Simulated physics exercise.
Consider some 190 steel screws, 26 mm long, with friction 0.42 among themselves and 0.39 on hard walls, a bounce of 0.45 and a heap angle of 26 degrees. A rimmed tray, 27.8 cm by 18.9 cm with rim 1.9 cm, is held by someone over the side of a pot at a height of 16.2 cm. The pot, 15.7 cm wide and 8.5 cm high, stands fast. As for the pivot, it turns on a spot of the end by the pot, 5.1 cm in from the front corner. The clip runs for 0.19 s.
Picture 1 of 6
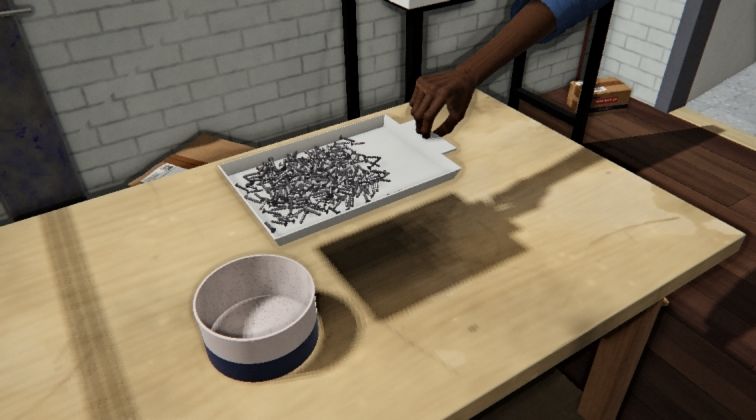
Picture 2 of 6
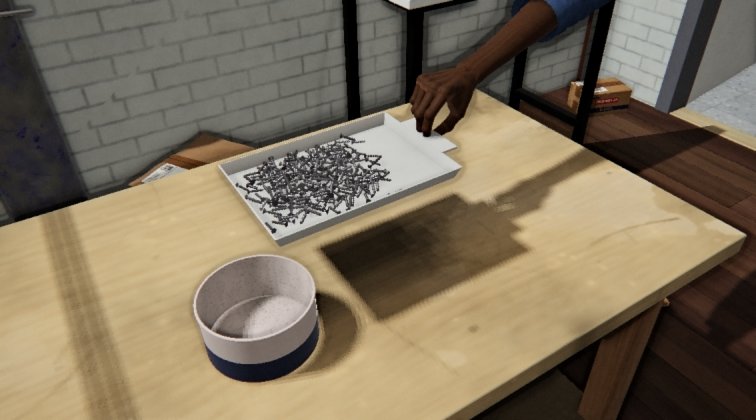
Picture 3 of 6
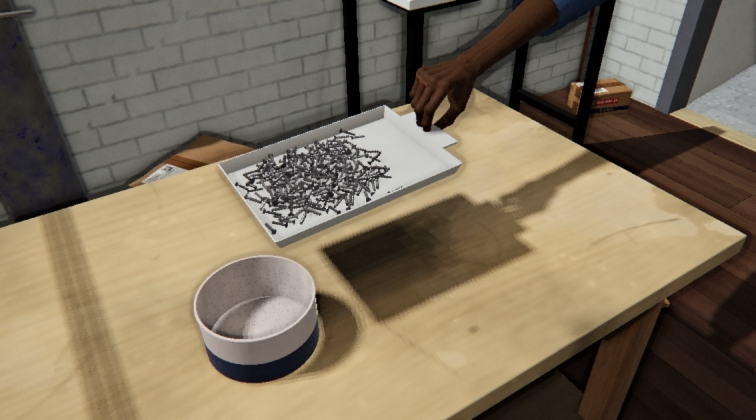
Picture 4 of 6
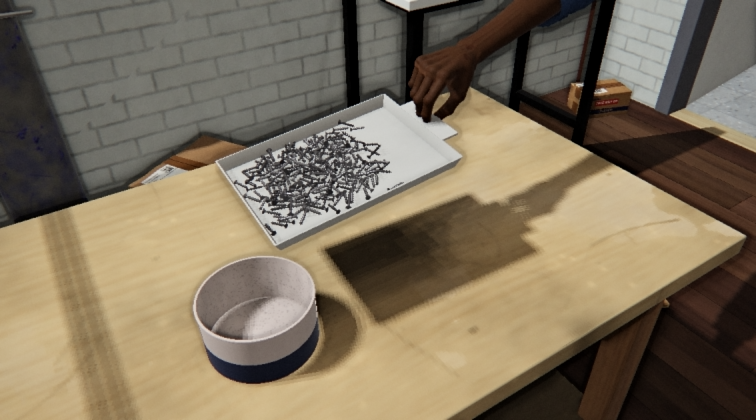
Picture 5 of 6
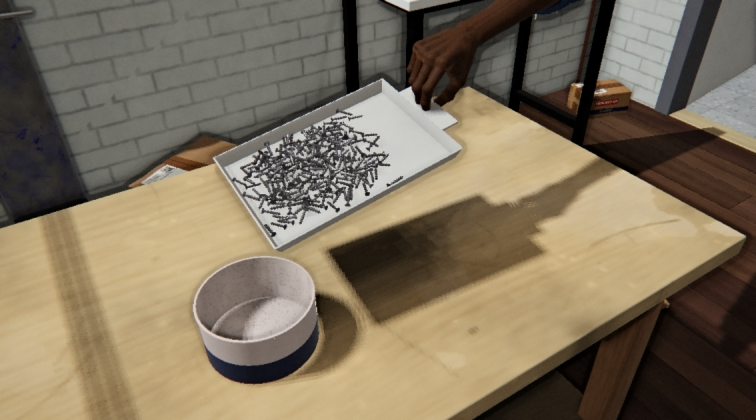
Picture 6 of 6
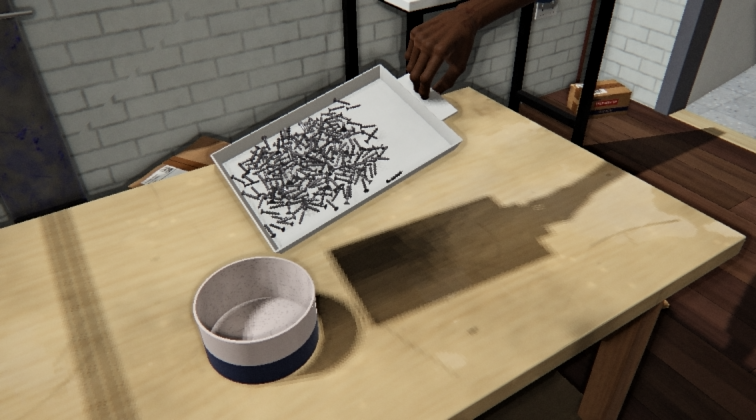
A hand slowly tilts a white tray of dark screws, raising its right end.
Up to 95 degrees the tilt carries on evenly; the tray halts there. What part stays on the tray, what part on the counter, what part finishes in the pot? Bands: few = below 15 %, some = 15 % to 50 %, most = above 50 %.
Left on the tray: Few, counter: Few, pot: Most.
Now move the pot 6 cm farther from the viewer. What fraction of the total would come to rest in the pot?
It would come to roughly 15 percent.
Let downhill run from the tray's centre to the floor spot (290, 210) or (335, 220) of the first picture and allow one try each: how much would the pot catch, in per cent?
Roughly 75 per cent on the first try and 65 per cent on the second.
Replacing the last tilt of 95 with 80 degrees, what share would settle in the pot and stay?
95 per cent.
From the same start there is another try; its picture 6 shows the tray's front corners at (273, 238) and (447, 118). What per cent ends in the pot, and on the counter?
Pot 40, counter 60.
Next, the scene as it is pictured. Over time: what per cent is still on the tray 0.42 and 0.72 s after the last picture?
In turn: 60, 0.
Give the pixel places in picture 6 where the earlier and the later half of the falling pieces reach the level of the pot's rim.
Earlier half close to (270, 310), later half at (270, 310) in pixels.
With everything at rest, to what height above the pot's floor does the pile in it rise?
Measured height: Approx. 3.5 cm.
Then, 0.25 s after the last picture, tilt 57 degrees; the tray holds 100 %, the pot 0 %.
Then, 0.42 s after the last picture, tilt 82 degrees; the tray holds 60 %, the pot 15 %.
Then, 0.72 s after the last picture, tilt 95 degrees; the tray holds 0 %, the pot 95 %.
In the end, tray 0 %, counter 5 %, pot 95 %.
